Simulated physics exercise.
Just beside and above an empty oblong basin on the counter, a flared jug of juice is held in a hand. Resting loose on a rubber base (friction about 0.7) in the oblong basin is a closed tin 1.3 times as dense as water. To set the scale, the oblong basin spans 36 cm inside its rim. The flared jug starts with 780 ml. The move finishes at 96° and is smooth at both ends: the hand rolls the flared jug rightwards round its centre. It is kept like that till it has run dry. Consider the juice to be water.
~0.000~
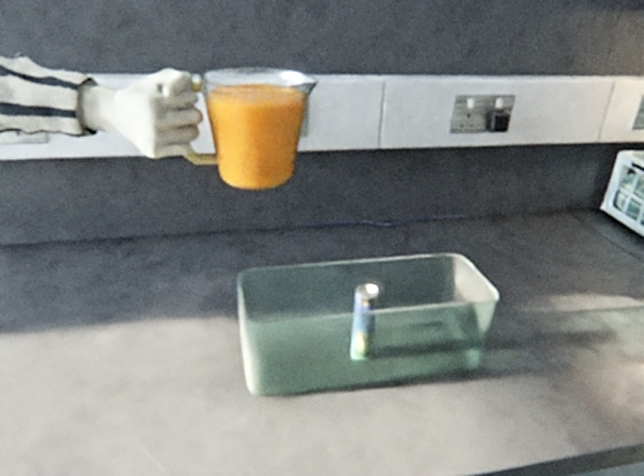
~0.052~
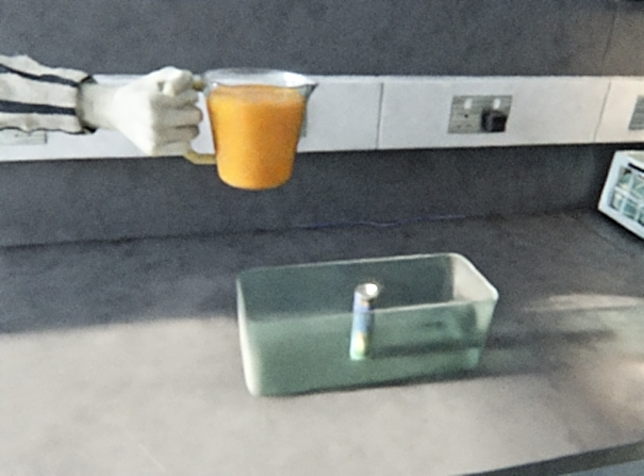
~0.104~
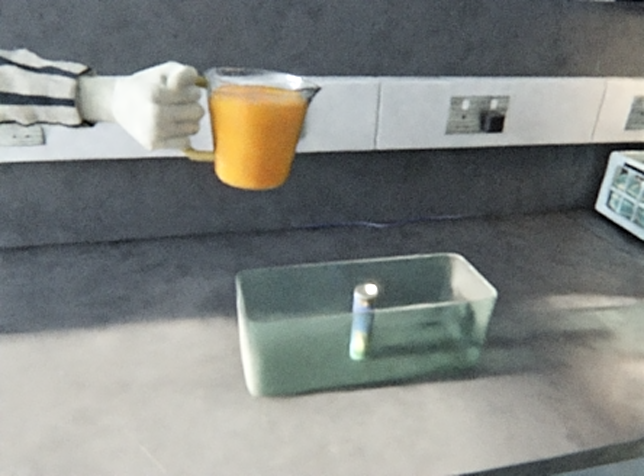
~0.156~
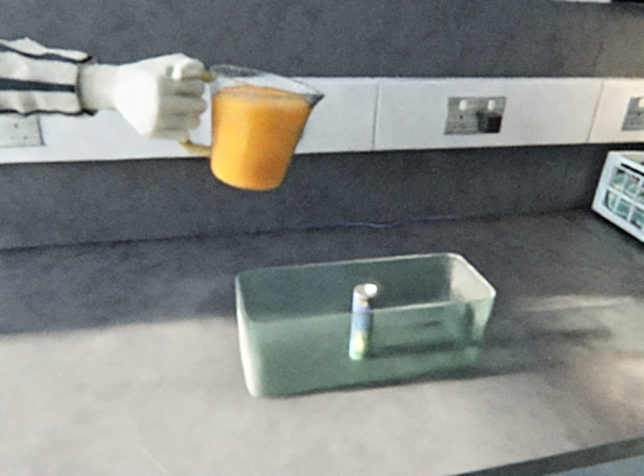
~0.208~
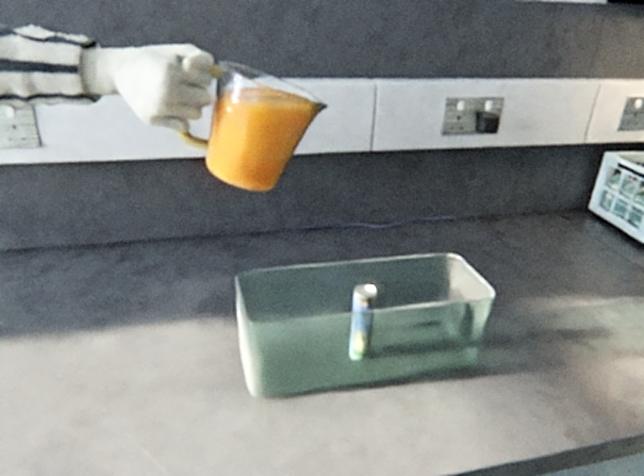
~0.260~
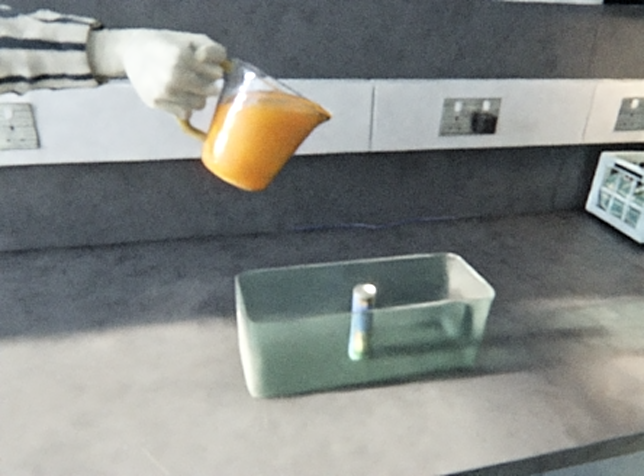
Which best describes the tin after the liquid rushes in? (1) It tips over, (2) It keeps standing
The answer is 2.
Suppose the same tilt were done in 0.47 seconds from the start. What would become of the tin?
Outcome - the tin stays erect.
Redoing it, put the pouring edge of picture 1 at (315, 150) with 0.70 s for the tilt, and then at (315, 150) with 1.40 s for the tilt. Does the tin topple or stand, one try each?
Run one: It tumbles. Run two: It tumbles.
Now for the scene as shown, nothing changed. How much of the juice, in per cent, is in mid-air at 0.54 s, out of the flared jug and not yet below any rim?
Around 38 in a hundred.
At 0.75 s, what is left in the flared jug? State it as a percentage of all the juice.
Around 16 in a hundred is still there.
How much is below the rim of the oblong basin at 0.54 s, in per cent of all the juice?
Around 7 percent.
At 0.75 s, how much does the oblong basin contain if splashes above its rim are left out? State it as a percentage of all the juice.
It works out near 56 per cent.
By 0.54 s the tilt is 84° and 56 per cent is still to pour; the tin stands where it began.
By 0.75 s the tilt is 96° and 15 per cent is still to pour; the tin stands where it began.
By 0.96 s the tilt is 96° and 2 per cent is still to pour; the tin stands where it began.
By 1.20 s the tilt is 96° and 0 per cent is still to pour; the tin stands where it began.
At rest the tin stands where it began.
